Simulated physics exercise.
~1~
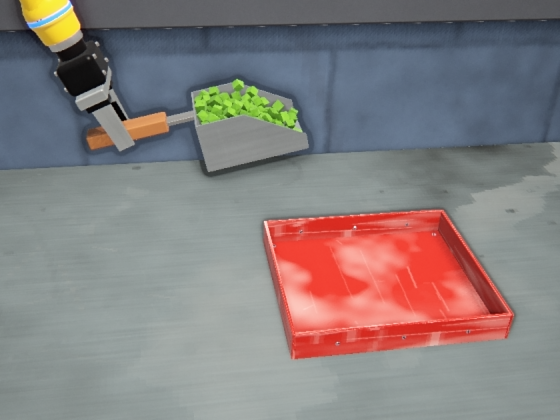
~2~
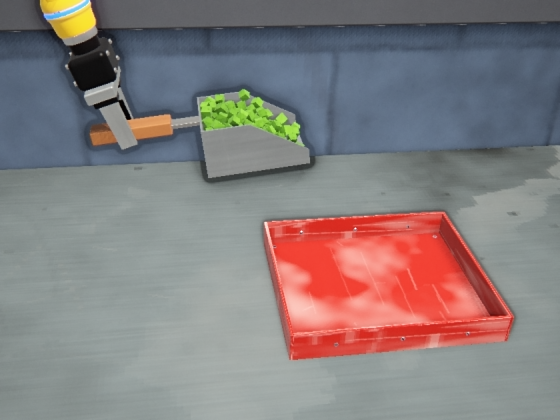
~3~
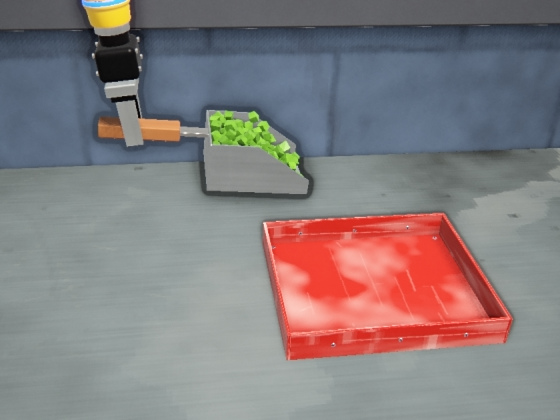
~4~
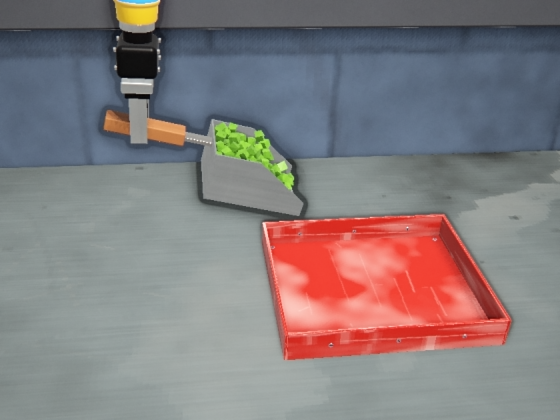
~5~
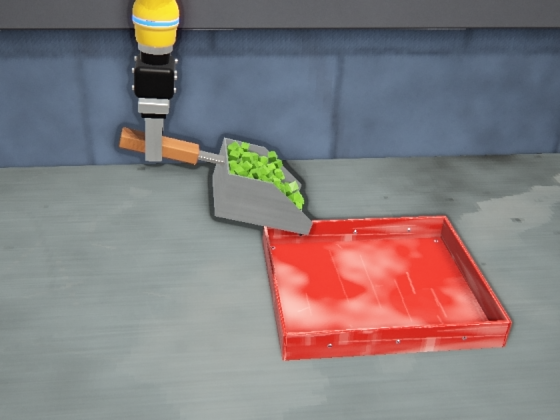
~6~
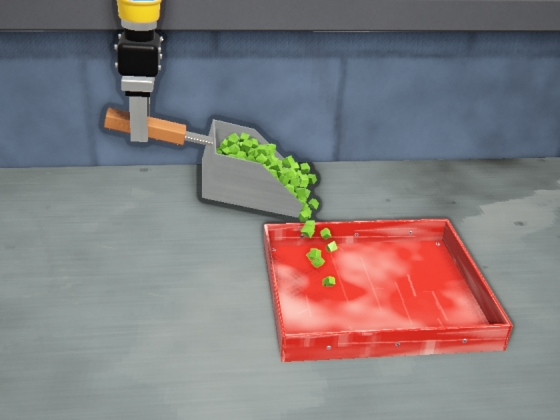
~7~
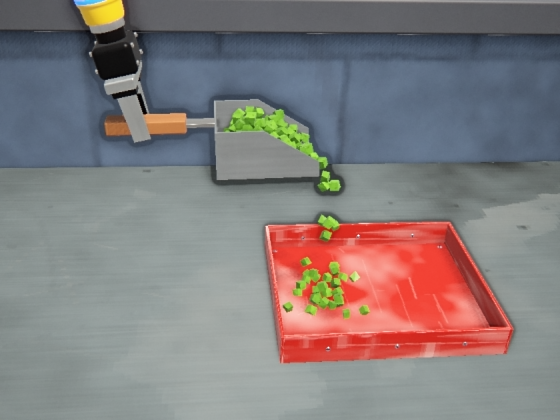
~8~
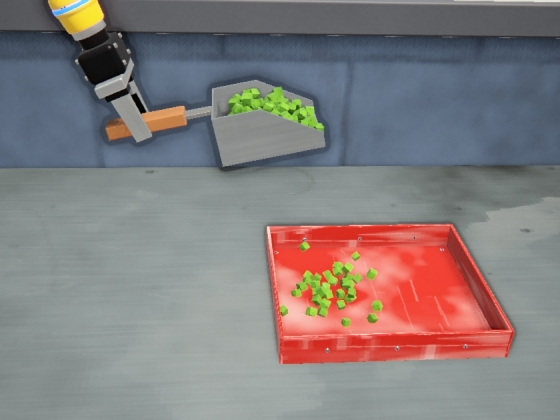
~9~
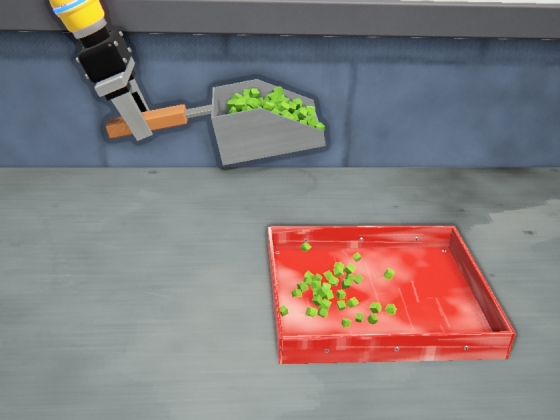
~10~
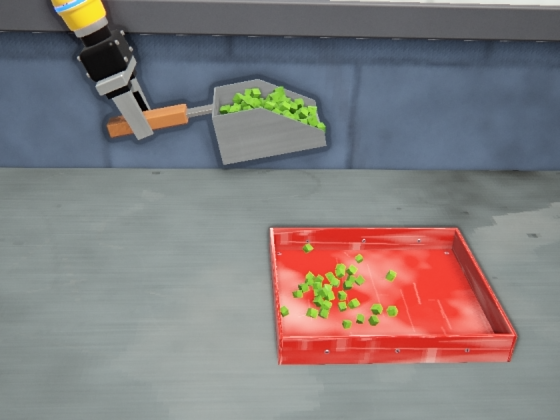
Robot arm lowering and tipping a grey scoop, spilling some green cubes into a red tray, then lifting the rest back level.
